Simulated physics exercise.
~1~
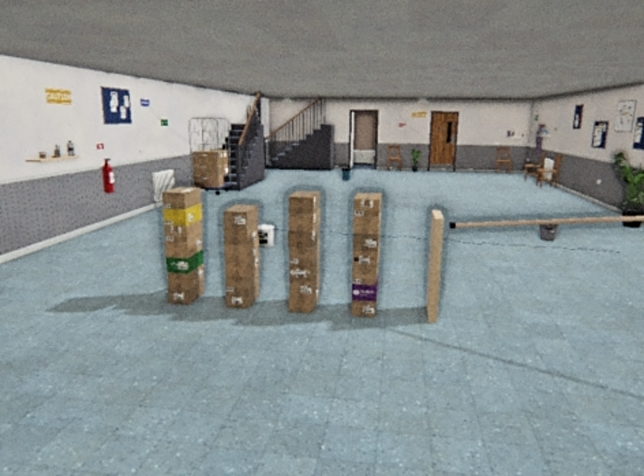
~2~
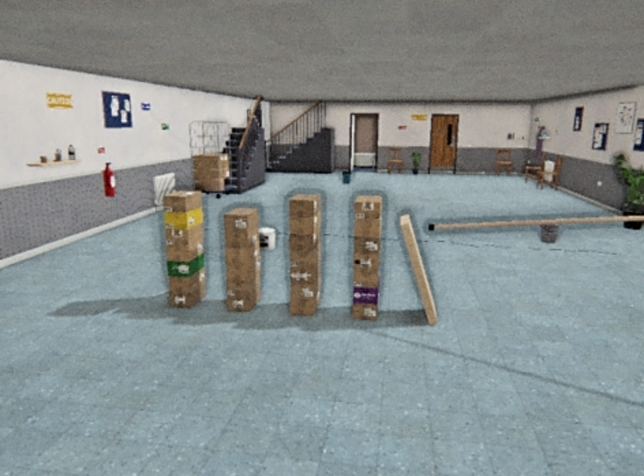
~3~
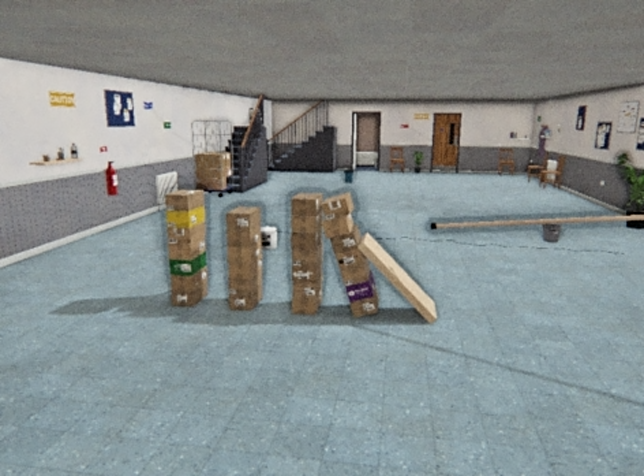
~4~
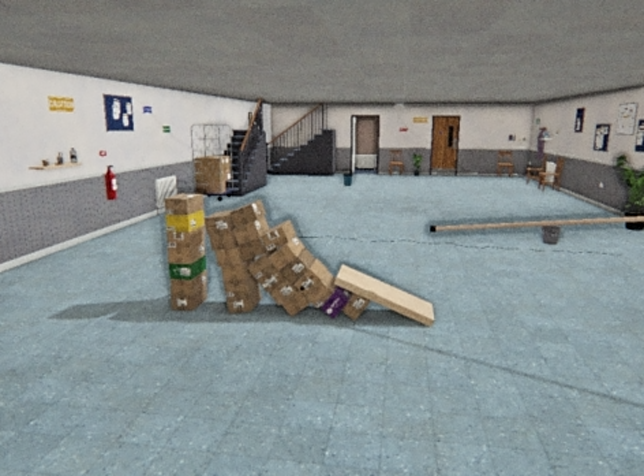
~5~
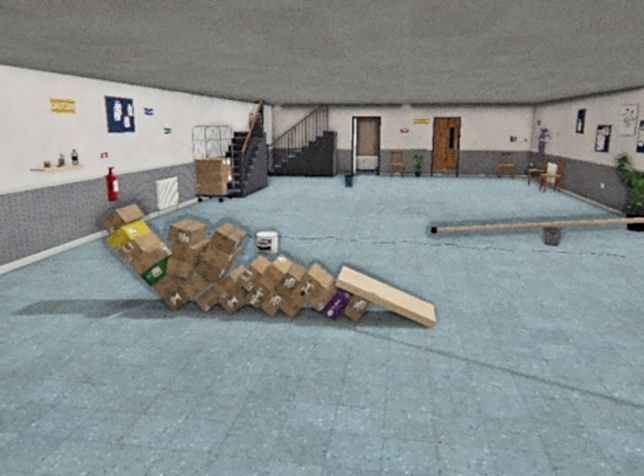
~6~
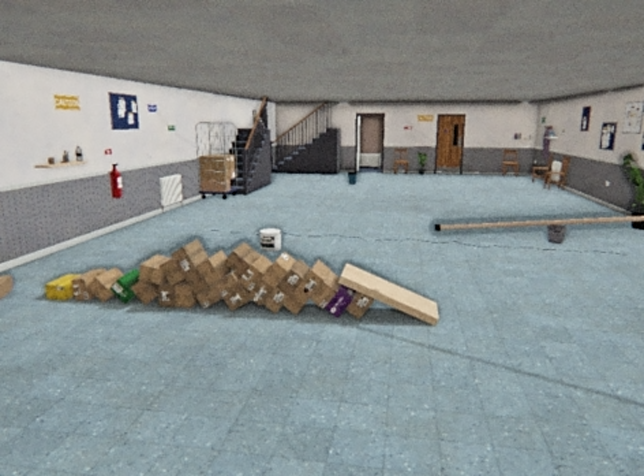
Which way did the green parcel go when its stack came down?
The green parcel moved to the left as its stack toppled, ending up low in the heap.
